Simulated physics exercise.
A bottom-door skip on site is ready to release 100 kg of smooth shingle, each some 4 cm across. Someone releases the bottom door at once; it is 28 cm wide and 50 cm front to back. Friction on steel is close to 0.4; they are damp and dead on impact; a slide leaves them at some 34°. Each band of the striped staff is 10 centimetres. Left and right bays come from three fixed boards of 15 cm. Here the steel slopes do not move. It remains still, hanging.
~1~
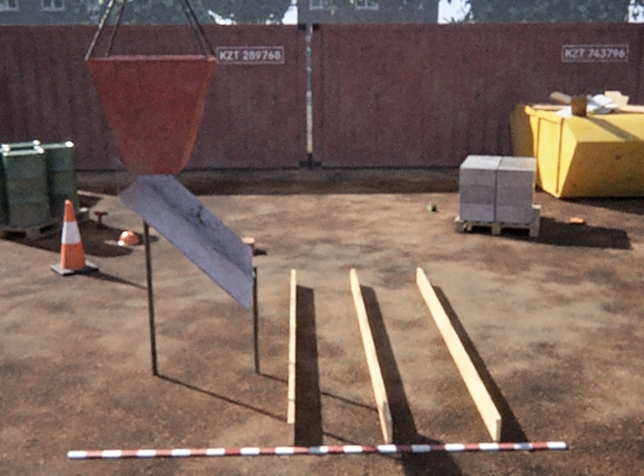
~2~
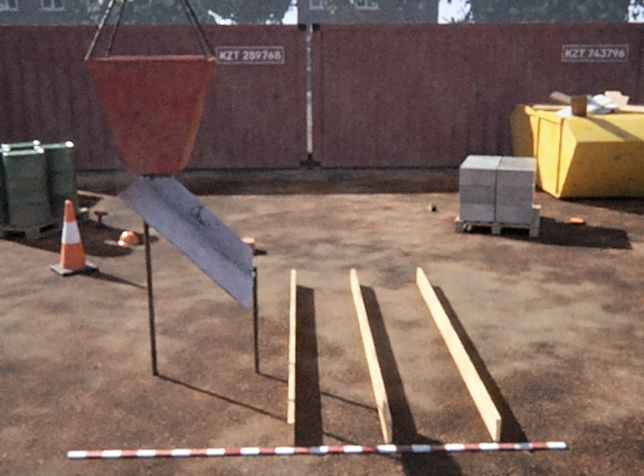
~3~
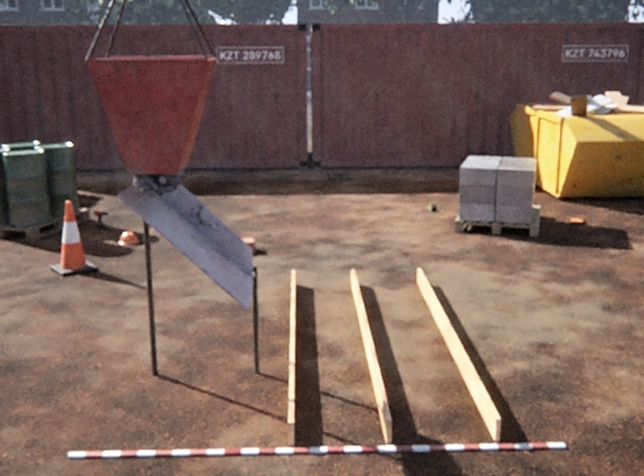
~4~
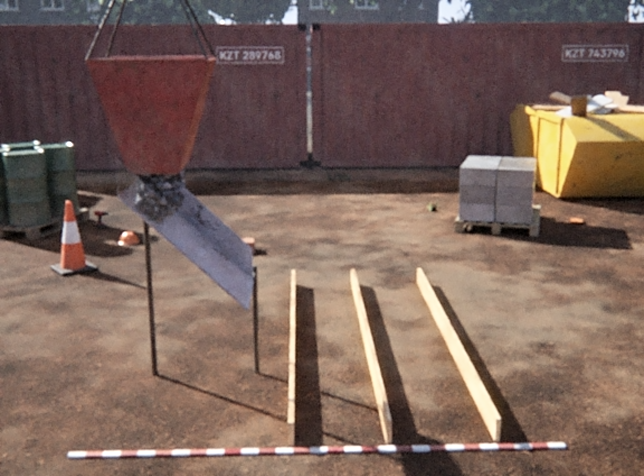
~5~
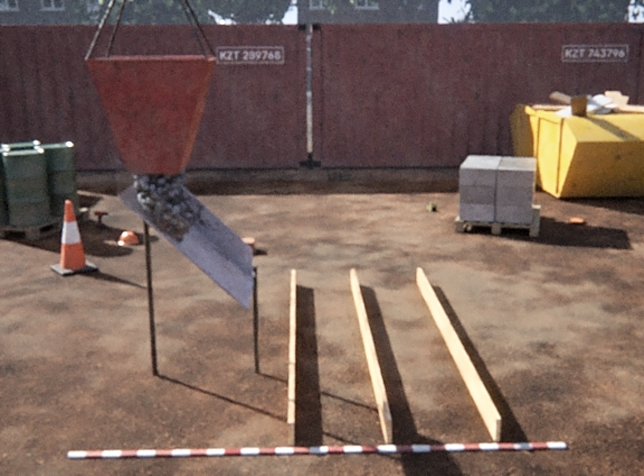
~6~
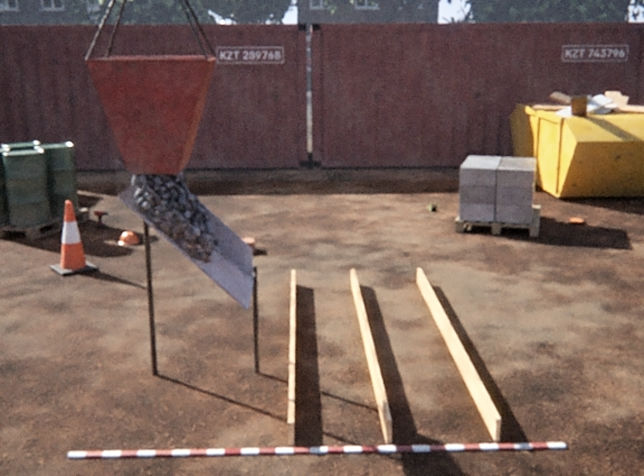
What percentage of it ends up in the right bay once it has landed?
About 2 per cent.
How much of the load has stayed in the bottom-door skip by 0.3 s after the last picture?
Roughly 0 percent, give or take.
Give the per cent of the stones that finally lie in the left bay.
Share of load: Near 100 %.
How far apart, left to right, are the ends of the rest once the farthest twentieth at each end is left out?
Roughly 50 cm.
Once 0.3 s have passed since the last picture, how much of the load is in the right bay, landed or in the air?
By then I'd say close to 0 per cent.
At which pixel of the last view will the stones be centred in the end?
Near (343, 391).
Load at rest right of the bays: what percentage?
0 per cent.
Then, 0.3 s after the last picture, 0 % in the bottom-door skip, 60 % on the steel, 23 % falling or lying left of the bays, 17 % falling or lying in the left bay; the stones farthest right are at (347, 396).
Then, 0.8 s after the last picture, 0 % in the bottom-door skip, 4 % on the steel, 13 % falling or lying left of the bays, 83 % falling or lying in the left bay; the stones farthest right are at (378, 384).
Then, 1.4 s after the last picture, 0 % in the bottom-door skip, 98 % falling or lying in the left bay, 2 % falling or lying in the right bay; the stones farthest right are at (426, 386).
Then, 2.2 s after the last picture, 0 % in the bottom-door skip, 98 % falling or lying in the left bay, 2 % falling or lying in the right bay; the stones farthest right are at (428, 387).
Then, 4.2 s after the last picture, 0 % in the bottom-door skip, 98 % in the left bay, 2 % in the right bay; the stones farthest right are at (428, 387).
